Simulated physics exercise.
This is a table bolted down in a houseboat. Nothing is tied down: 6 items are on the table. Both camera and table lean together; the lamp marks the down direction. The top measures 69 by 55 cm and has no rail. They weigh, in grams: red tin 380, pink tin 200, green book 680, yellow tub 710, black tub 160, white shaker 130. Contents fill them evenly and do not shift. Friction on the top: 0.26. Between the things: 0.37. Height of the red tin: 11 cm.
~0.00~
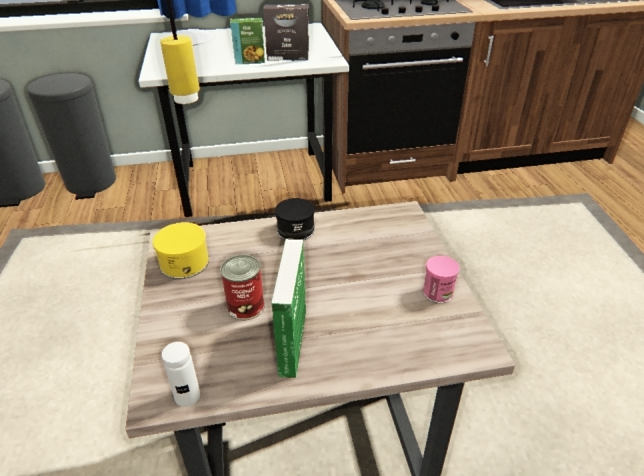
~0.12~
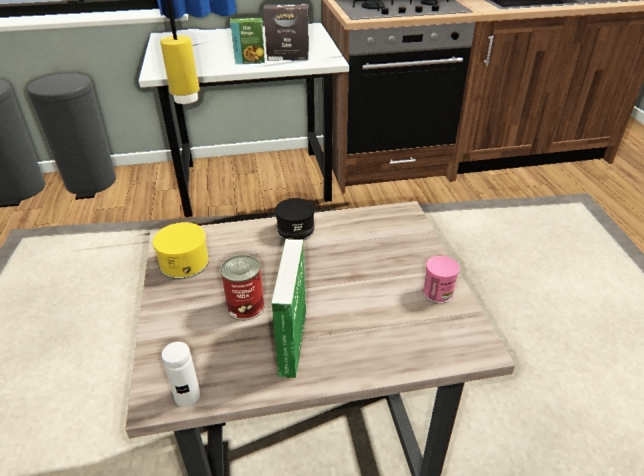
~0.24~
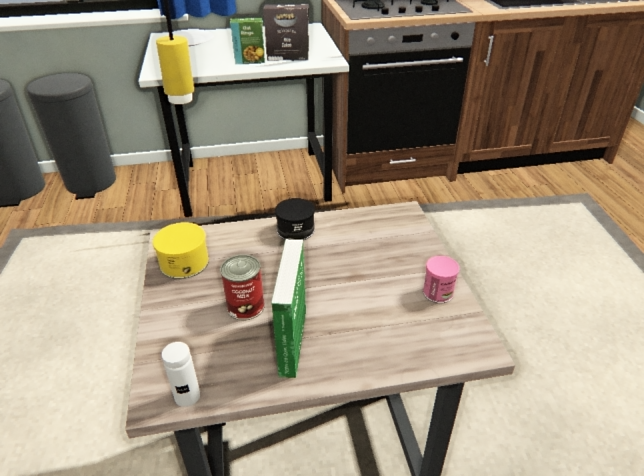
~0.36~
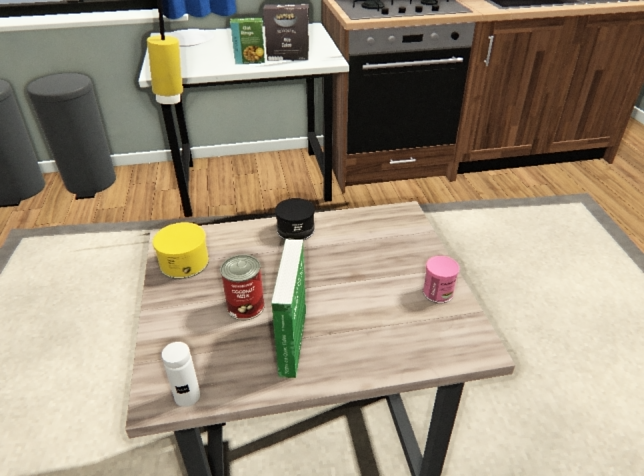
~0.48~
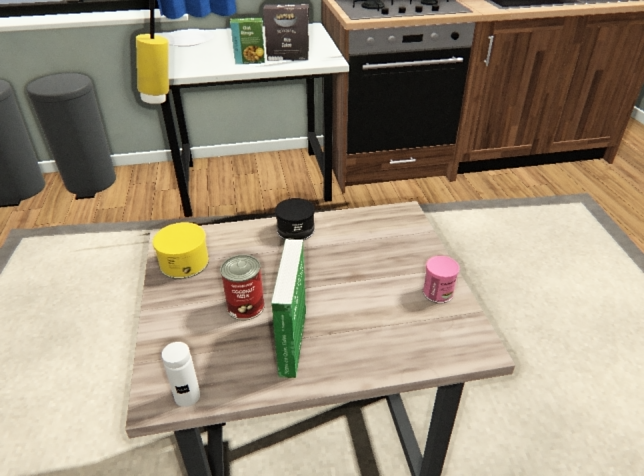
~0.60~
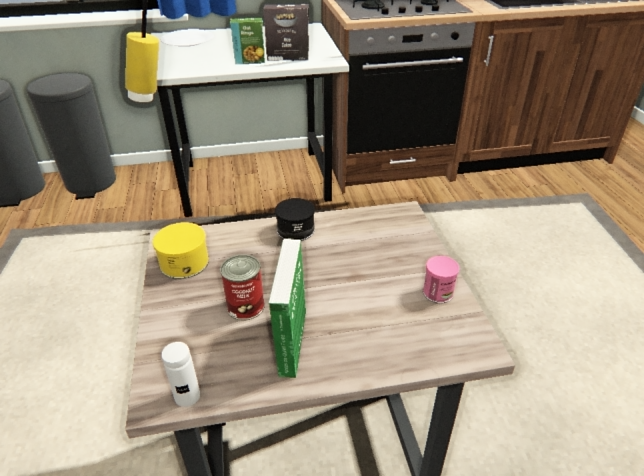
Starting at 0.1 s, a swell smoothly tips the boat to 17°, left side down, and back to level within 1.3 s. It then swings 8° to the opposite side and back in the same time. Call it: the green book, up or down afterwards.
Down.
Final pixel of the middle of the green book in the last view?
In the end it sits at around (193, 353).
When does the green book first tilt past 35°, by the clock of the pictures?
It happens at about 0.9 s.
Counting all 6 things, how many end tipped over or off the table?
Total count: 2.
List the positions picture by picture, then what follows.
Boat level; green book (291, 308); red tin (243, 288), in the first picture.
Boat level; yellow tub (182, 251); black tub (295, 220), in the second picture.
Boat heeled 2°, left side down; white shaker (182, 375); red tin (243, 288), in the third picture.
Boat heeled 6°, left side down; pink tin (440, 280); yellow tub (182, 251), in the fourth picture.
Boat heeled 11°, left side down; black tub (295, 220); white shaker (182, 375), in the fifth picture.
Boat heeled 15°, left side down; green book (290, 308); red tin (243, 288), in the sixth picture.
By 1.20 s, boat heeled 4°, left side down; green book on its side near (196, 344); red tin 9 cm from its spot; white shaker rocked 6° off its seat.
By 1.80 s, boat heeled 6°, right side down; white shaker now off the table; green book on its side near (193, 353); red tin 9 cm from its spot.
When it is over (3.2 s), off the table and tipped over, white shaker; lying over on the table, green book; not toppled but over 5 cm from the start, red tin; the other 3 within 5 cm of the start. In the last view, green book near (193, 353).
